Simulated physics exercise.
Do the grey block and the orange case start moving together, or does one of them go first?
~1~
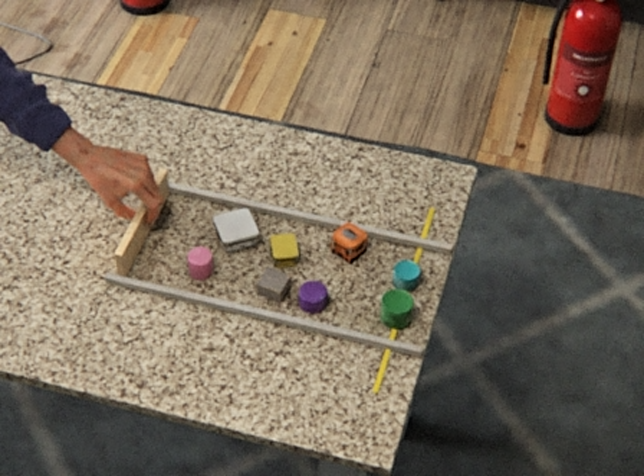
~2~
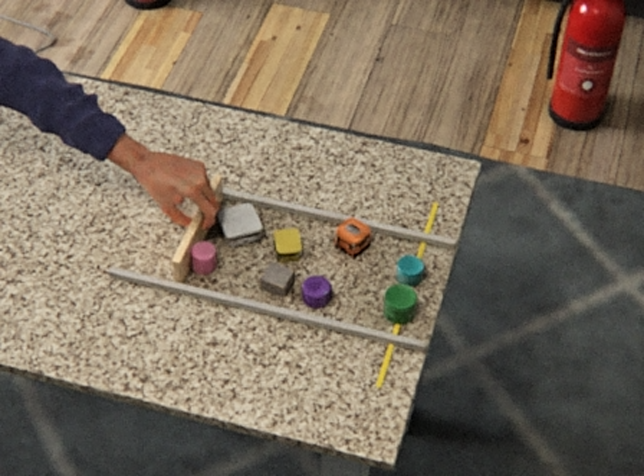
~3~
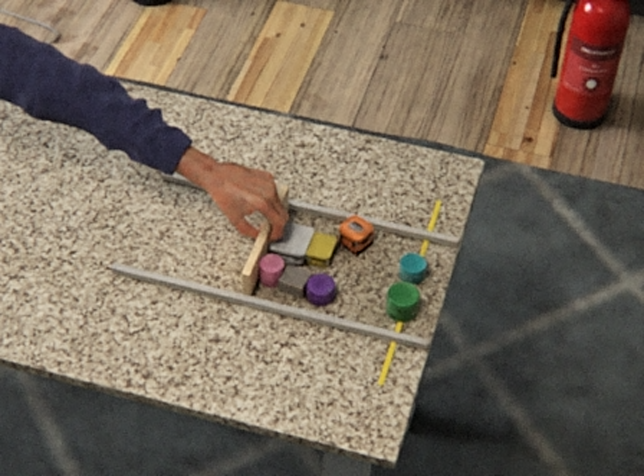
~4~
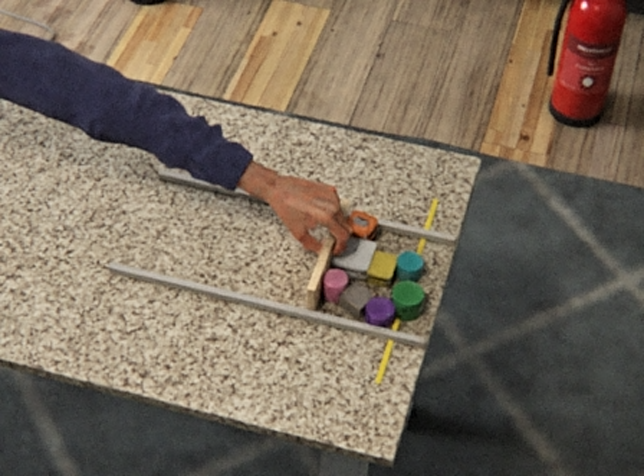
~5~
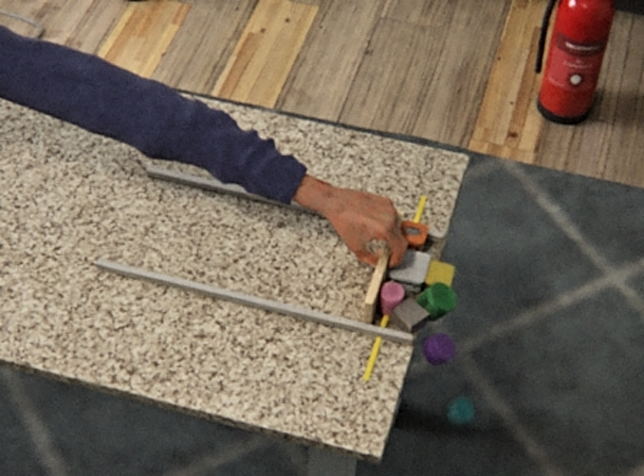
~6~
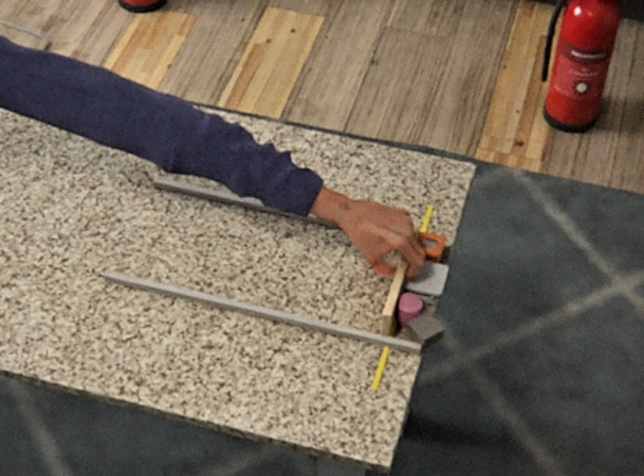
The grey block goes first, pushed along as the board closes in on the group. The orange case is carried toward the edge only later, when the board nears the tape.
